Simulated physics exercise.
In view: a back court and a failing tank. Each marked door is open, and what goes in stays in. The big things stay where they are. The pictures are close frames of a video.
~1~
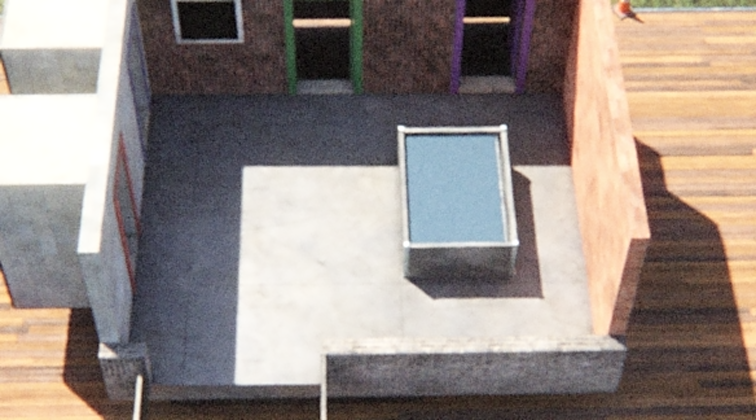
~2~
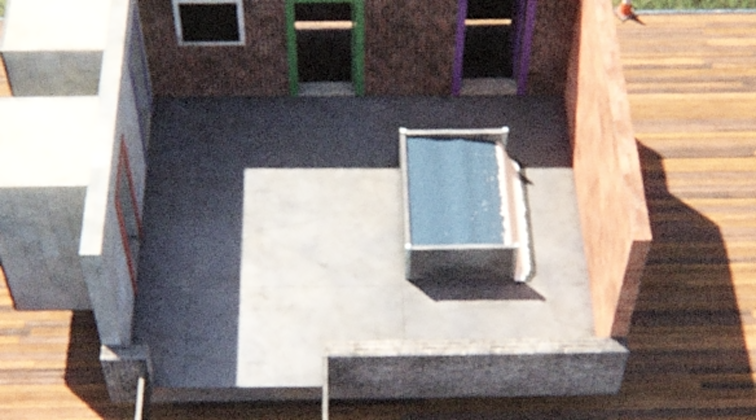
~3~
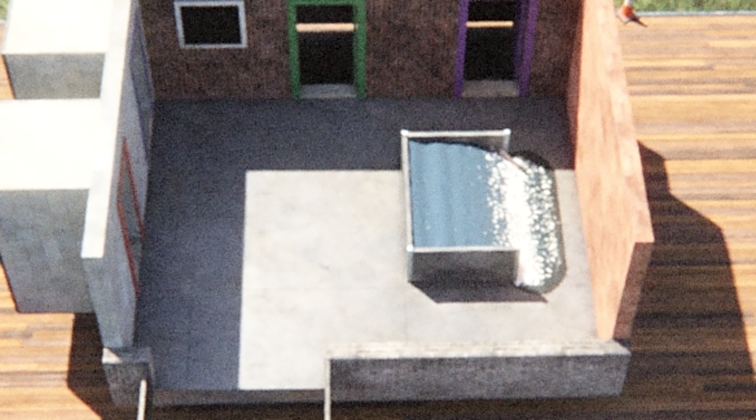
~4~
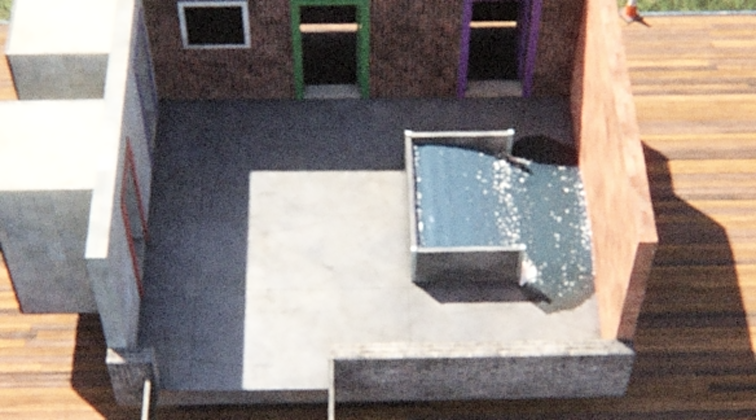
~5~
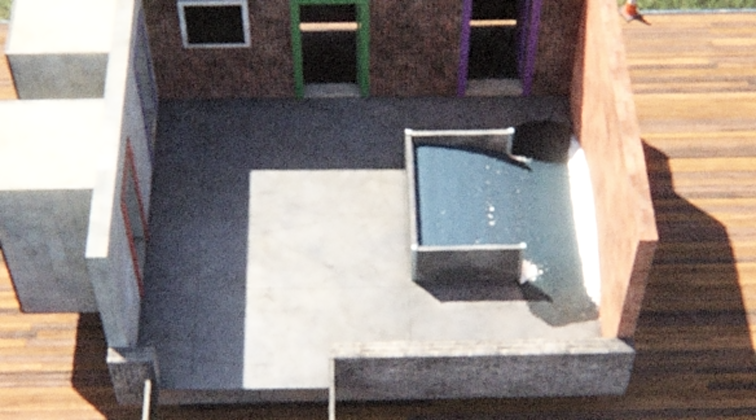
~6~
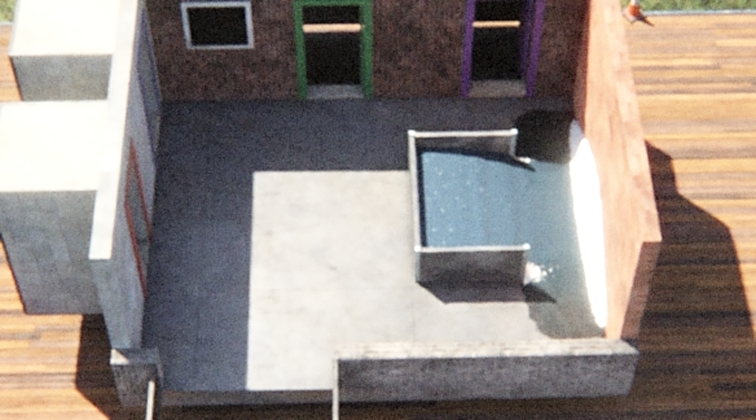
The footage shows a walled court with a water-filled tank whose right side gives way, and water pours out rightward across the floor, sparkling as it spreads to the reddish brick wall and along its base.
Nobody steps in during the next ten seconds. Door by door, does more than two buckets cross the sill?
The red door admits no more than that; the purple door lets in a lot; the blue door admits no more than that; the green door admits no more than that.
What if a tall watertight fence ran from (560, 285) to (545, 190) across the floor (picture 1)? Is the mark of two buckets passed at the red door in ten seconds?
In short: Red takes less.
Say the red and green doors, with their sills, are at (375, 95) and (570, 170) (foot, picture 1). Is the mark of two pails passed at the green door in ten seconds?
Then: The green door passes that mark.
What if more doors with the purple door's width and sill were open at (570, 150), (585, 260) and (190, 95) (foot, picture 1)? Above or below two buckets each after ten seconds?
In that order: Takes more, is over, stays under.
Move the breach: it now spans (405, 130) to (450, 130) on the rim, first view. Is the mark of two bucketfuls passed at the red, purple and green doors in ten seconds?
In short: Red takes less; purple goes over; green is over.
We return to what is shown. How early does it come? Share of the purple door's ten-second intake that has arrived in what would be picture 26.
Close to 90 %.
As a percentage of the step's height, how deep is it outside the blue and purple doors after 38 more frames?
About 40 and 70 per cent.
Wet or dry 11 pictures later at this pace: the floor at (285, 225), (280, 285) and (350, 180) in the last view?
As listed: Clear, no water, dry.
A moment on, water covers 15 % of the floor; the red door not reached, the purple door not reached, the blue door not reached, the green door not reached.
Next, water covers 30 % of the floor; the red door not reached, the purple door under two buckets in, the blue door not reached, the green door not reached.
Then, water covers 70 % of the floor; the red door not reached, the purple door over two buckets in, the blue door not reached, the green door wet at the sill, nothing in.
Later, water covers 95 % of the floor; the red door wet at the sill, nothing in, the purple door over two buckets in, the blue door wet at the sill, nothing in, the green door wet at the sill, nothing in.
In the end, water covers 95 % of the floor; the red door under two buckets in, the purple door over two buckets in, the blue door wet at the sill, nothing in, the green door under two buckets in.
